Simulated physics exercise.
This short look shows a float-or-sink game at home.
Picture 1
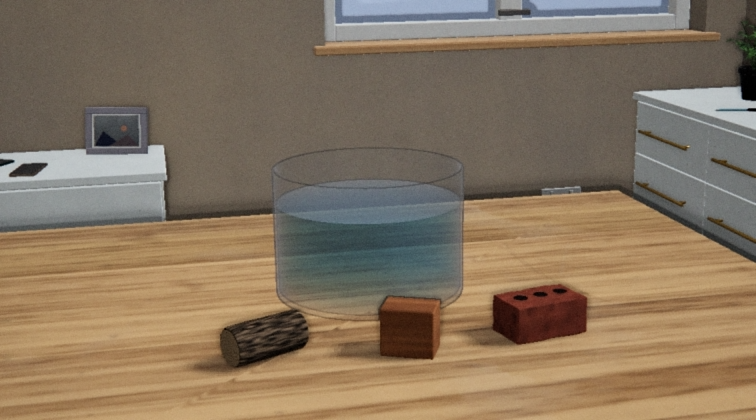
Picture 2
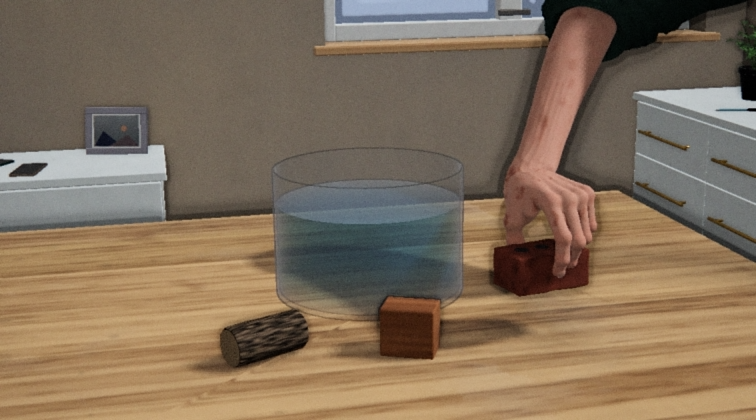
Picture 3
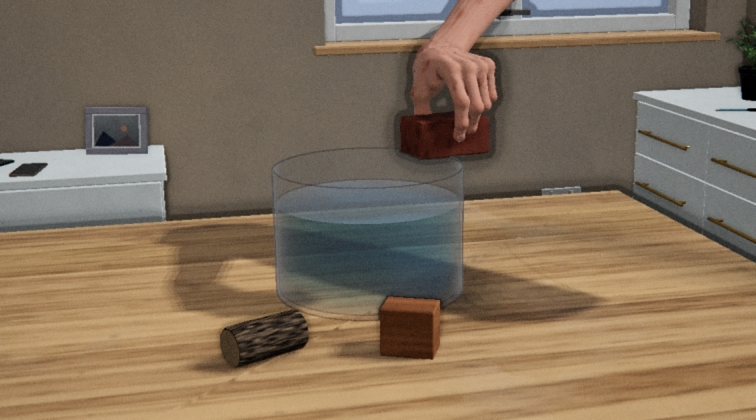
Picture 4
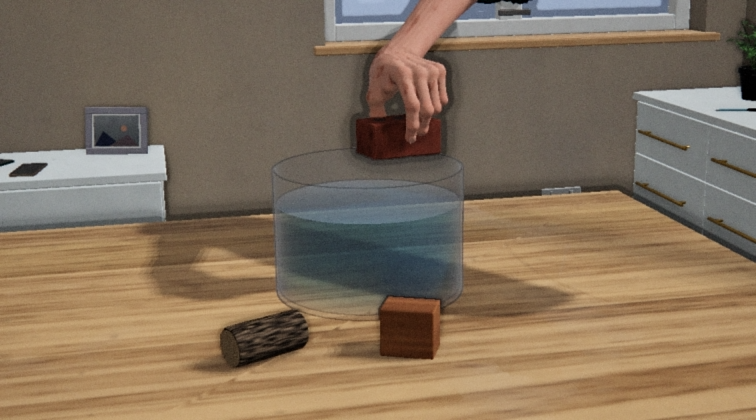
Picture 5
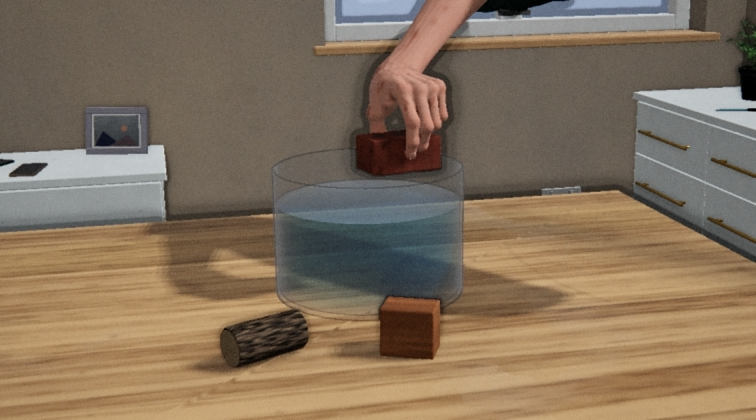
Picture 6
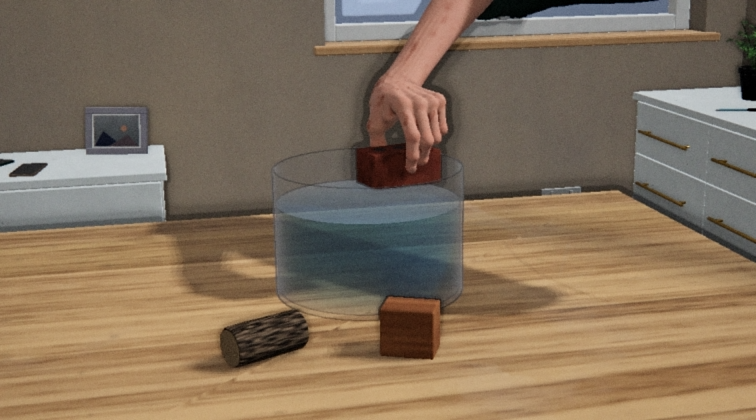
A hand picked up the red brick piece from the right of the table, carried it left over the clear tub of water, and lowered it to just above the surface, while the branch piece and wooden block stayed put.
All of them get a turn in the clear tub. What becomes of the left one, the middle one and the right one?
Left one rests at the top, middle one rests at the top, right one lies at the bottom.
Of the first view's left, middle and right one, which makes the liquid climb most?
Go with the item at far right.
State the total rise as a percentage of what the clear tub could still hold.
I'd say some 22 in a hundred.
Next, the piece of brick sinks.
After that, the wooden block rides on the surface.
Finally, the piece of branch rides on the surface; afloat, piece of branch and wooden block.
